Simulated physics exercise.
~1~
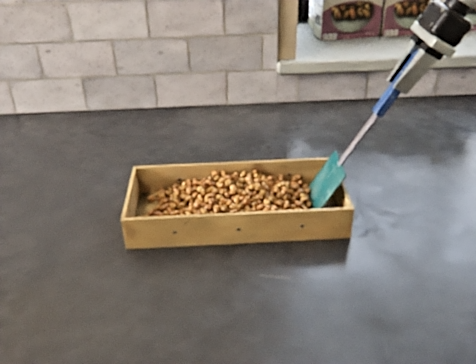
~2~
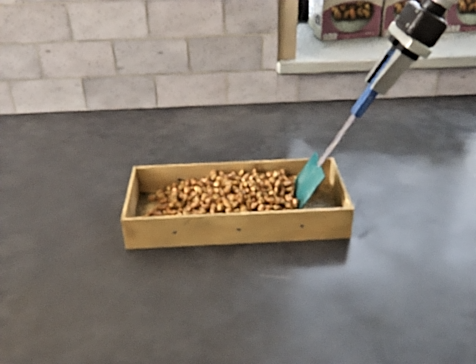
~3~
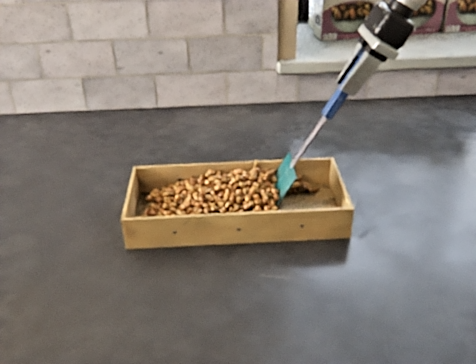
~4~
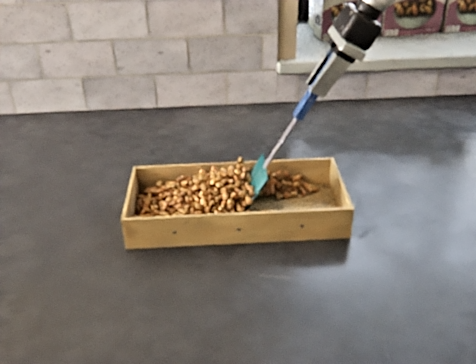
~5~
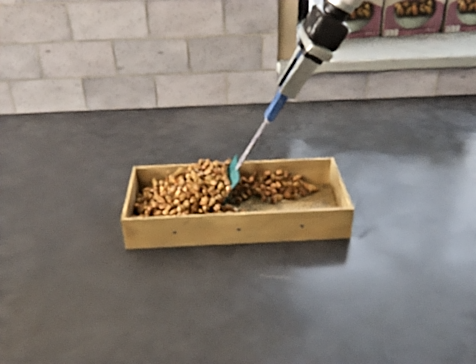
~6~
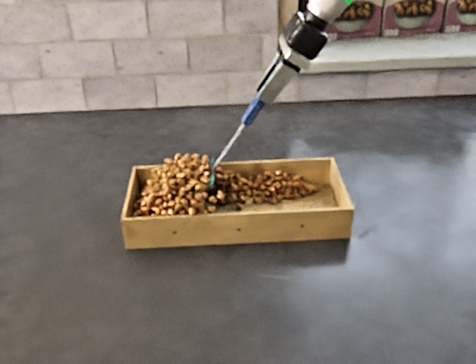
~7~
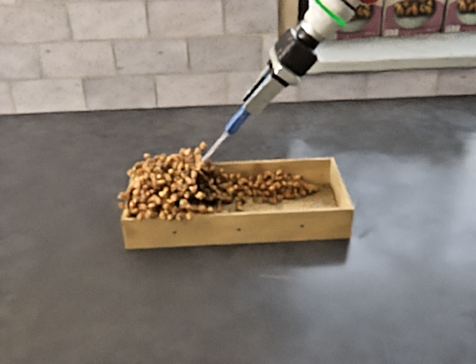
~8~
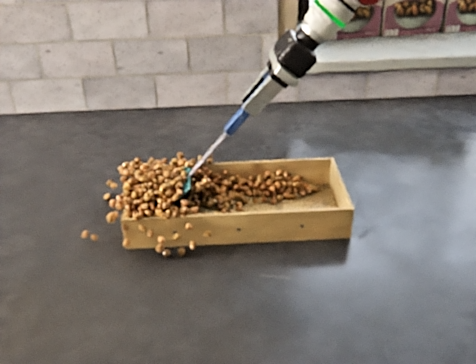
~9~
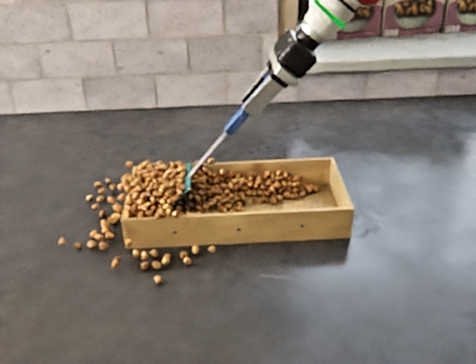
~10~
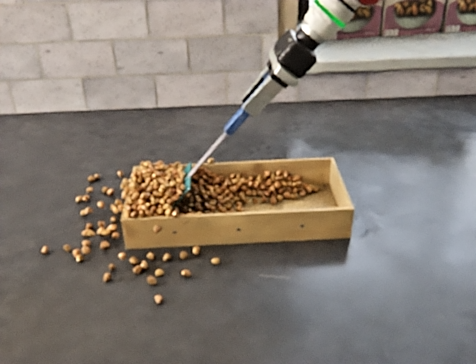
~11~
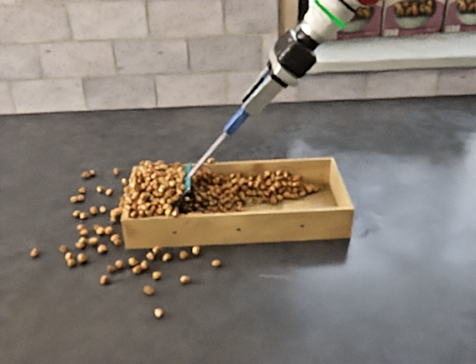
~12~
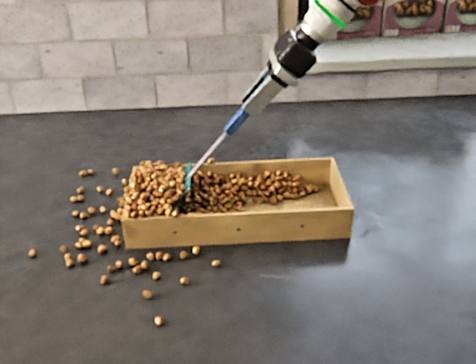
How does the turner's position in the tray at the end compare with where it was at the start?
The turner starts near the right end of the tray and ends farther left, resting among the beans heaped toward the left end.
